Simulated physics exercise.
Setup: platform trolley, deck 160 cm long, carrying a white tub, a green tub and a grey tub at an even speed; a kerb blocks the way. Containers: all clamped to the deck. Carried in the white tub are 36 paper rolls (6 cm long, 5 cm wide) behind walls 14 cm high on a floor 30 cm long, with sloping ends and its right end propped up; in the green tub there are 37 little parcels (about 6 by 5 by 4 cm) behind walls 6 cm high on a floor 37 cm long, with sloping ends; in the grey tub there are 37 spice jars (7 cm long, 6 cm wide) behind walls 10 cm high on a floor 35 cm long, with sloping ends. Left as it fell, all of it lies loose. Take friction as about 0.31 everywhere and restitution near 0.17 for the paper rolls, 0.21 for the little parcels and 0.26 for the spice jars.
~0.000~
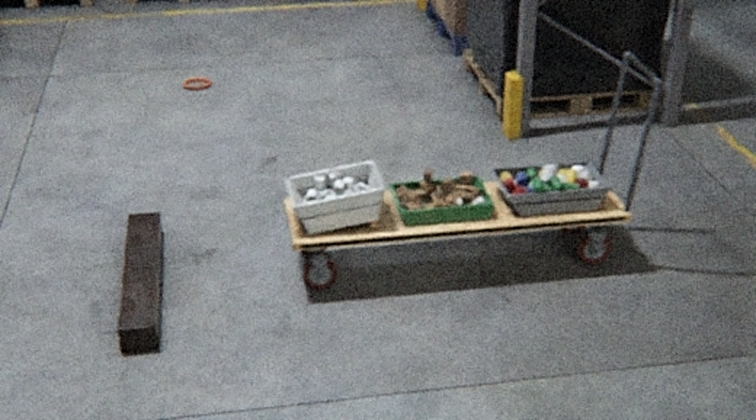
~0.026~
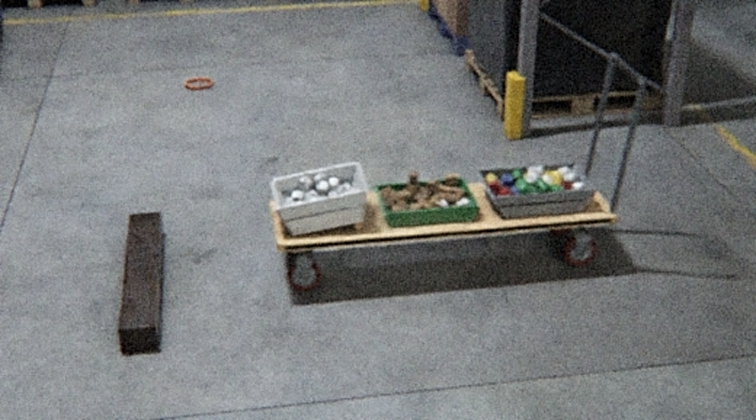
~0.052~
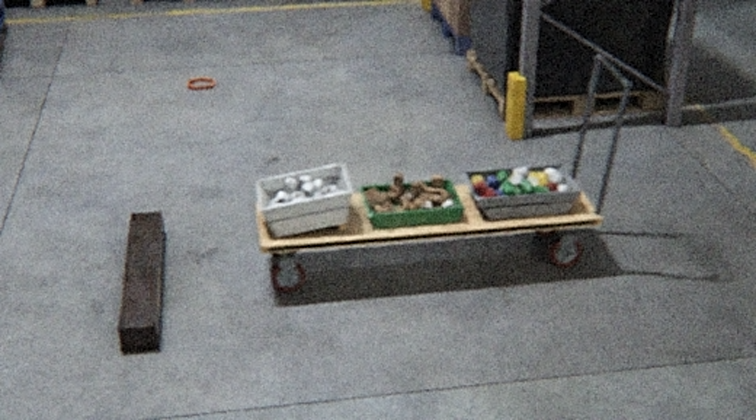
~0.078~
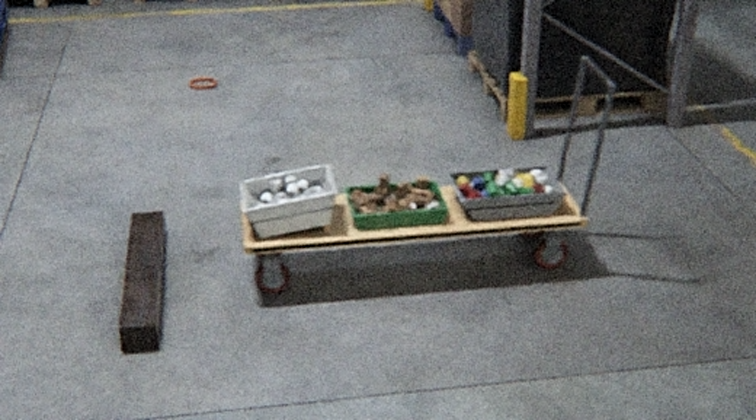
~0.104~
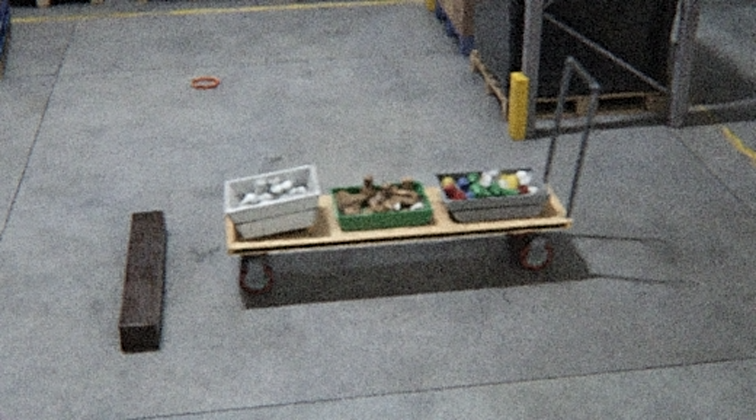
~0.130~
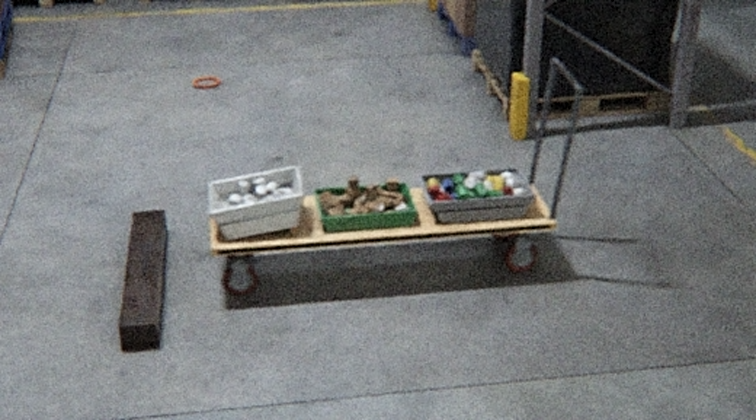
A platform trolley carrying white, green and grey tubs rolls steadily left across the floor.
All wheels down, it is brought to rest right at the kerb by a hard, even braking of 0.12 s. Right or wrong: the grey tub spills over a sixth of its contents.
Right, over a sixth spills.
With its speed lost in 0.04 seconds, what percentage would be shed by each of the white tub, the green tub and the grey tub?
White tub 10 %, green tub 40 %, grey tub 40 %.
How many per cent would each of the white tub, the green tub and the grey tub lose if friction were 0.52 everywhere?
You'd see white tub shed 10 percent, green tub shed 20 percent, and grey tub shed 20 percent.
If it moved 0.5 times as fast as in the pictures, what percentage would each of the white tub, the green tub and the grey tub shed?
In that case the white tub sheds 0 per cent, the green tub 10 per cent and the grey tub 0 per cent.
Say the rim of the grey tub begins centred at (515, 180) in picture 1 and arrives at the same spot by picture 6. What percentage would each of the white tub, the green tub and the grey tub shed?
In that case you'd see white tub at 0, green tub at 0 and grey tub at 0 percent.
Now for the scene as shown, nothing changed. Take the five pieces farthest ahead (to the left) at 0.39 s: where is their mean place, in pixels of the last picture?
Close to (156, 198) in the last view.
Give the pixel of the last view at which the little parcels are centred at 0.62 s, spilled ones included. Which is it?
I'd put it close to (281, 213).
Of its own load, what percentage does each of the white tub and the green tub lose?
Roughly: White tub 5 %, green tub 20 %.
After 0.17 s, braking starts.
After 0.27 s, 0 of 36 out of the white tub, 0 of 37 out of the green tub and 0 of 37 out of the grey tub.
After 0.39 s, 0 of 36 out of the white tub, 5 of 37 out of the green tub and 8 of 37 out of the grey tub.
After 0.62 s, 2 of 36 out of the white tub, 7 of 37 out of the green tub and 13 of 37 out of the grey tub.
Final count (at 1.12 s), 2 of 36 out of the white tub, 7 of 37 out of the green tub and 13 of 37 out of the grey tub. Asked share, 13 of 37, 35 per cent.
